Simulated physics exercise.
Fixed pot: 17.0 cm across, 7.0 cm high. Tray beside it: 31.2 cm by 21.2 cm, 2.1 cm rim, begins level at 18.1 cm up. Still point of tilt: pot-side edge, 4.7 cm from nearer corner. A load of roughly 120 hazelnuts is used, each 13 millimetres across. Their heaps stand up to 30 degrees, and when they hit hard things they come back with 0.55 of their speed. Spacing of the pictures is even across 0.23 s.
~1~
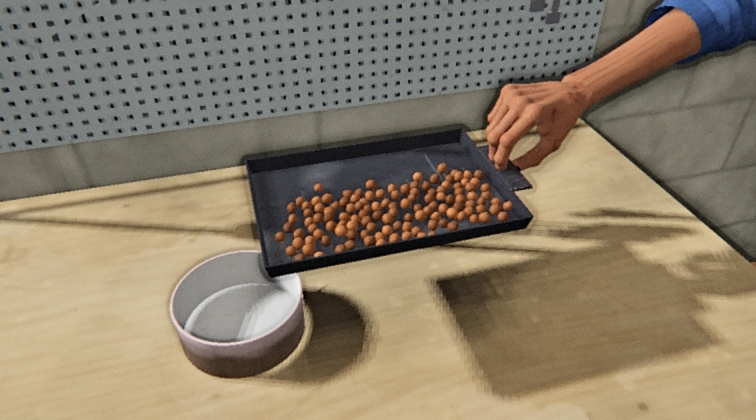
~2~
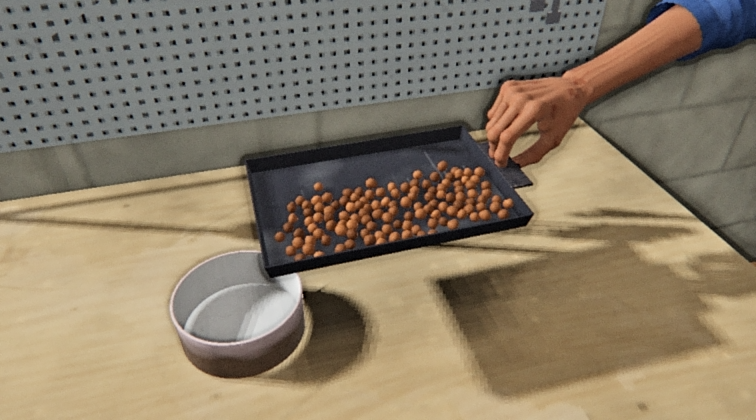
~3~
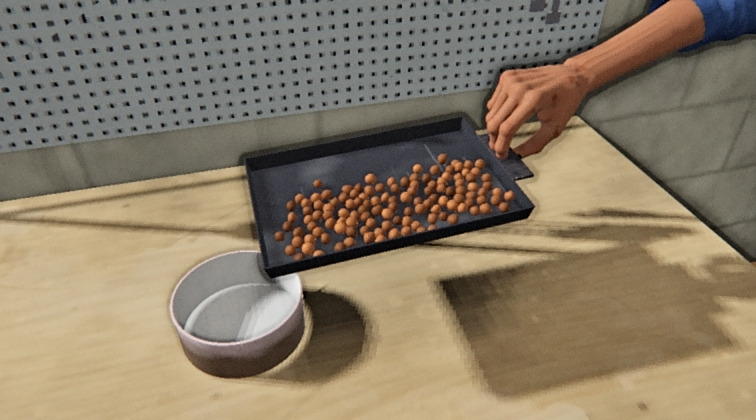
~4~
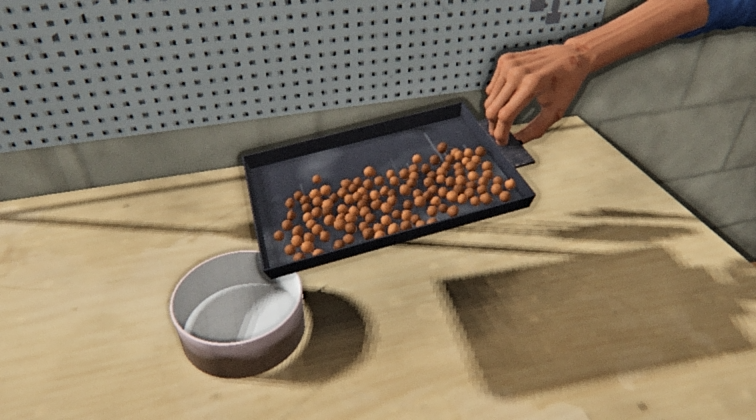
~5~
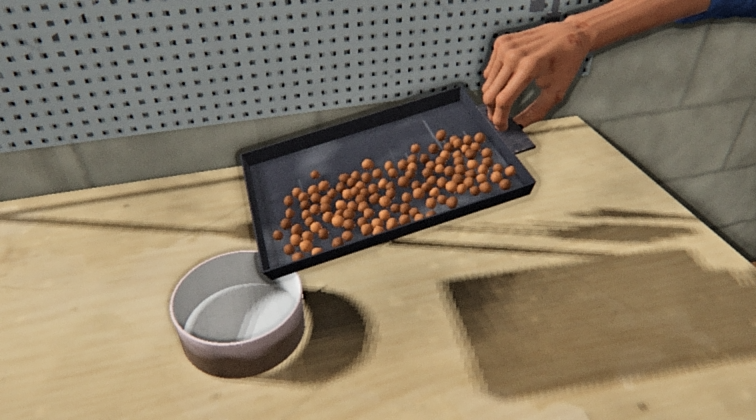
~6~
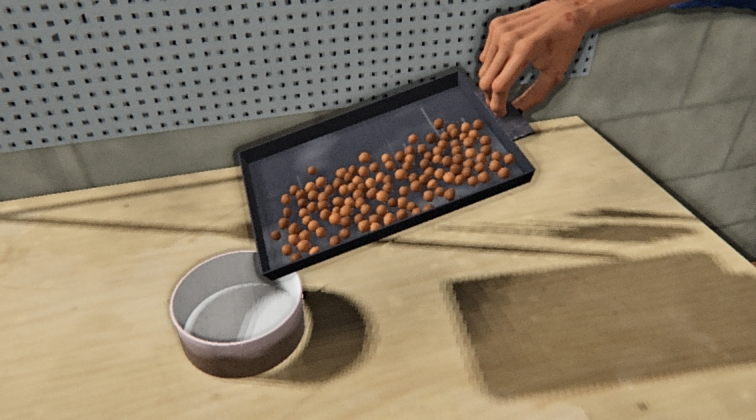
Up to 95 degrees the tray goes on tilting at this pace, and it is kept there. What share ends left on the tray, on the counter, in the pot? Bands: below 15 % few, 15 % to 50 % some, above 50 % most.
Result: Left on the tray: Few, counter: Most, pot: Some.
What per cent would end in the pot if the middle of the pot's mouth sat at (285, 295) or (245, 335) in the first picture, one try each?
First try around 15 %, second around 95 %.
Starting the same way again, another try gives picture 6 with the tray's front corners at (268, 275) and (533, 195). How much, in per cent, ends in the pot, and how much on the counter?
Final per cent - pot 0, counter 100.
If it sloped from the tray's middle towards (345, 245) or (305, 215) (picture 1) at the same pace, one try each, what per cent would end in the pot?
Estimate: Some 0 % and some 70 % respectively.
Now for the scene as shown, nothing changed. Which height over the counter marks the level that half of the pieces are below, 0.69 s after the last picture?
About 22 centimetres.
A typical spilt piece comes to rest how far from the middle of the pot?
I'd say around 22 centimetres.
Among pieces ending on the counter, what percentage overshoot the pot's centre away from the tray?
Roughly 70 percent of the spill.
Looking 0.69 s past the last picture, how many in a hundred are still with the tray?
I'd say close to 80 per cent.
Then, 0.41 s after the last picture, tilt 54 degrees; the tray holds 100 %, the pot 0 %.
Then, 0.69 s after the last picture, tilt 80 degrees; the tray holds 80 %, the pot 0 %.
Then, 1.07 s after the last picture, tilt 95 degrees; the tray holds 5 %, the pot 30 %.
In the end, tray 0 %, counter 65 %, pot 35 %.
